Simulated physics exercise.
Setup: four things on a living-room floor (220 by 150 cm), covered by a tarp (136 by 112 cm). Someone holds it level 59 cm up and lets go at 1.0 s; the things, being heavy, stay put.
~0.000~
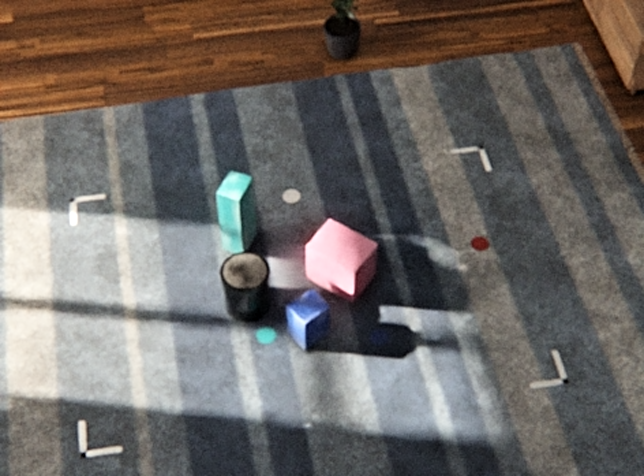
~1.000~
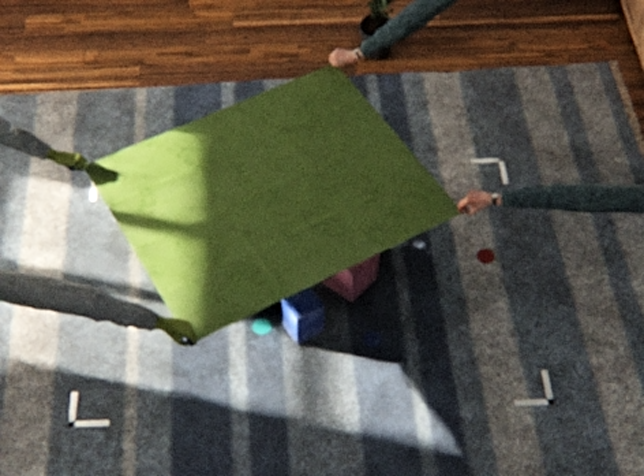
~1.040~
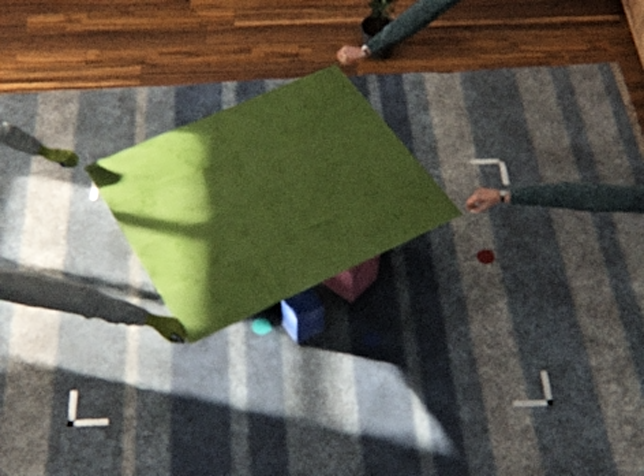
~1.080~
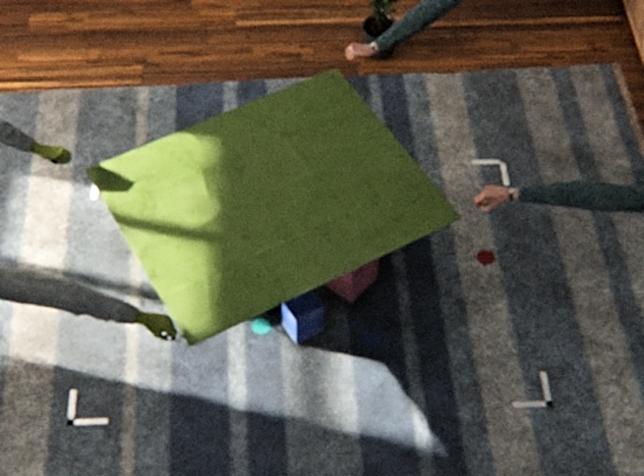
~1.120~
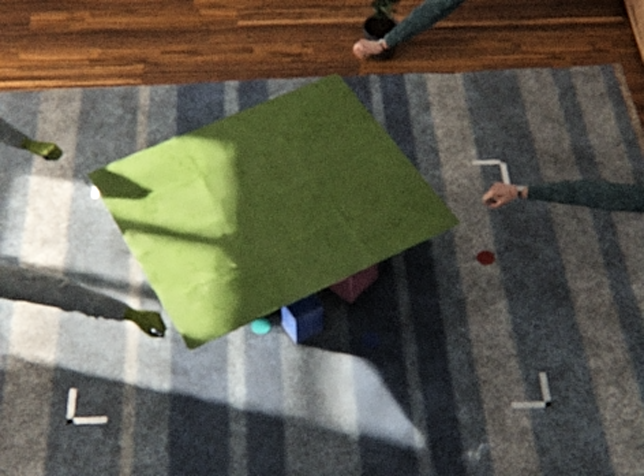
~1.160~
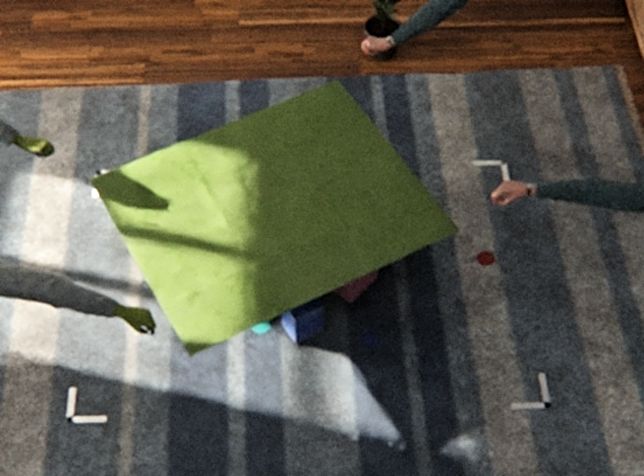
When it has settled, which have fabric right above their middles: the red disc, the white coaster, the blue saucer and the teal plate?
The red disc still shows, the white coaster gets covered, the blue saucer remains in the open, the teal plate vanishes under it.
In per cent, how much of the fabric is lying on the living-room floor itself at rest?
I'd estimate close to 10 in a hundred.
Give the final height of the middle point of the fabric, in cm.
Looks like close to 36 cm up.
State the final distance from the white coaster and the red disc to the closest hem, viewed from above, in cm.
About 10 cm, 34 cm.
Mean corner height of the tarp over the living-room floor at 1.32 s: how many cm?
Roughly 20 centimetres.
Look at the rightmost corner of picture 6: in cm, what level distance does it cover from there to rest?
Roughly 20 centimetres.
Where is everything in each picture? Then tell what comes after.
Red disc (480, 244); white coaster (291, 196); blue saucer (379, 337); teal plate (266, 335); black pot (245, 271), 26 cm tall; pink crate (342, 245), 25 cm tall; teal crate (235, 185), 43 cm tall; blue crate (309, 306), 22 cm tall, in the first picture.
Tarp corners (191, 344) (83, 167) (335, 63) (463, 213); highest point 59 cm, lowest 59 cm, in the second picture.
Tarp corners (190, 345) (84, 167); highest point 58 cm, lowest 58 cm, in the third picture.
Tarp corners (190, 347) (85, 170); highest point 56 cm, lowest 56 cm, in the fourth picture.
Tarp corners (190, 351) (87, 174); highest point 53 cm, lowest 52 cm, in the fifth picture.
Tarp corners (191, 357) (90, 180) (337, 81) (460, 231); highest point 48 cm, lowest 47 cm, in the sixth picture.
At 1.3 s, 0 % of it is down, spanning 163 by 157 cm, above white coaster, teal plate.
At 1.5 s, 10 % of it is down, spanning 135 by 136 cm, above white coaster, teal plate.
At 1.6 s, 10 % of it is down, spanning 136 by 126 cm, above white coaster, teal plate.
At 1.8 s, 10 % of it is down, spanning 136 by 130 cm, above white coaster, teal plate.
At 3.3 s, 10 % of it is down, spanning 120 by 132 cm, above white coaster, teal plate.
